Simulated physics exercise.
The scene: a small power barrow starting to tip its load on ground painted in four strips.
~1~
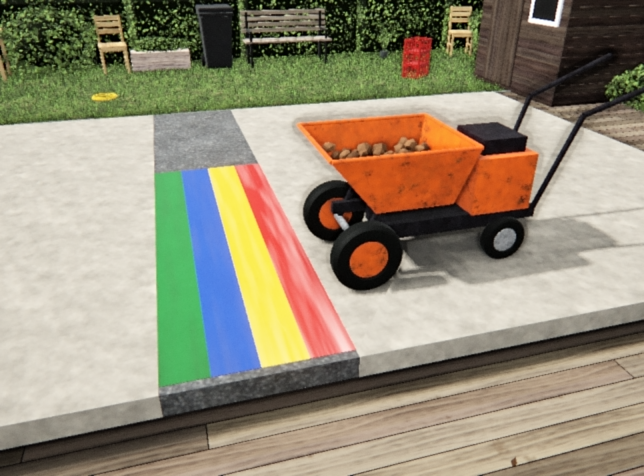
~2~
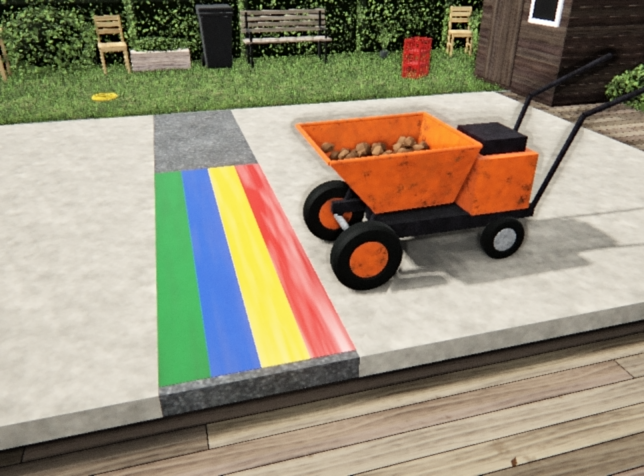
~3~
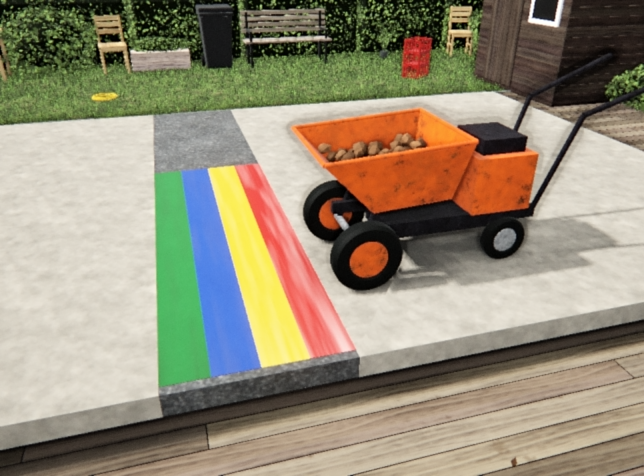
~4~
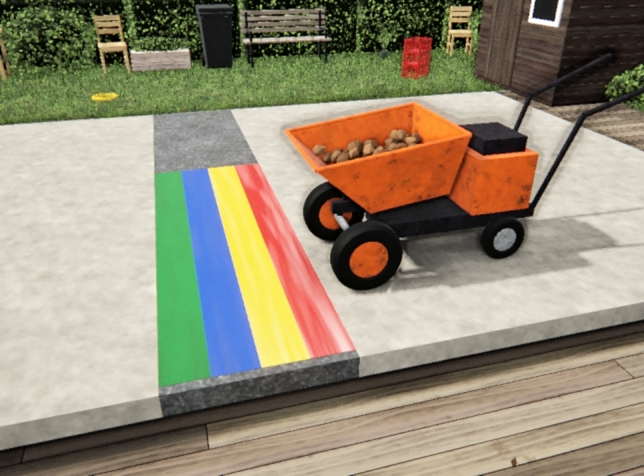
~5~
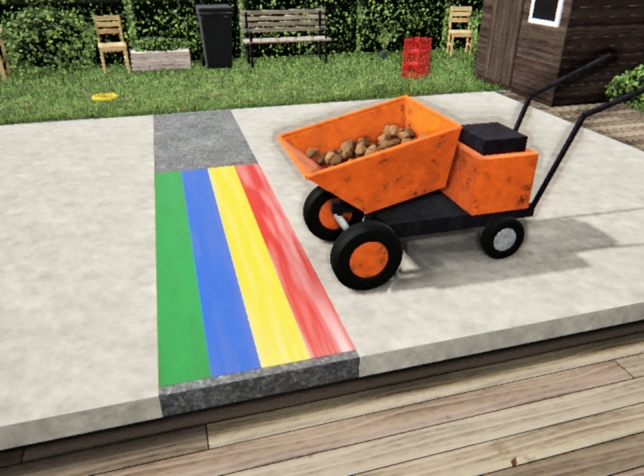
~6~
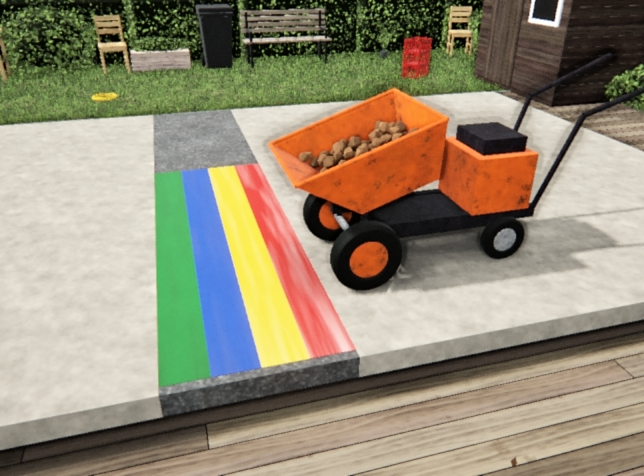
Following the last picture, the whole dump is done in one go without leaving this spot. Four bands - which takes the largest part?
Largest part: The blue band.
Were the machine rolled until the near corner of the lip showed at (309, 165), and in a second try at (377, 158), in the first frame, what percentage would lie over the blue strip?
Well, you'd get roughly 20 per cent from the first place and roughly 20 per cent from the second.
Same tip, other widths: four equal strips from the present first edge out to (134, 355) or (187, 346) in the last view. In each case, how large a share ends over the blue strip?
Roughly 40 per cent first, then 20 per cent.
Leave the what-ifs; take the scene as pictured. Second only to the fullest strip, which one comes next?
The runner-up is the green one.
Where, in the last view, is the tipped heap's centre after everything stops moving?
The centre comes to rest near (199, 279).
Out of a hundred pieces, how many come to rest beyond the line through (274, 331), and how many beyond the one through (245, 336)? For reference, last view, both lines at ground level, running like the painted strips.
First 80 in a hundred, second 70 in a hundred.
Soon, skip tipped steeply; all in the skip.
A while on, skip tipped right over; about half in the skip; a small part over the yellow strip; about a third over the blue strip; a small part over the green strip.
Towards the end, skip tipped right over; about a quarter in the skip; a stray few over the yellow strip; about a third over the blue strip; about a quarter over the green strip; a small part off the paint.
Finally, skip tipped right over; about a quarter in the skip; none over the red strip; a small part over the yellow strip; about a third over the blue strip; about a quarter over the green strip; a small part off the paint.
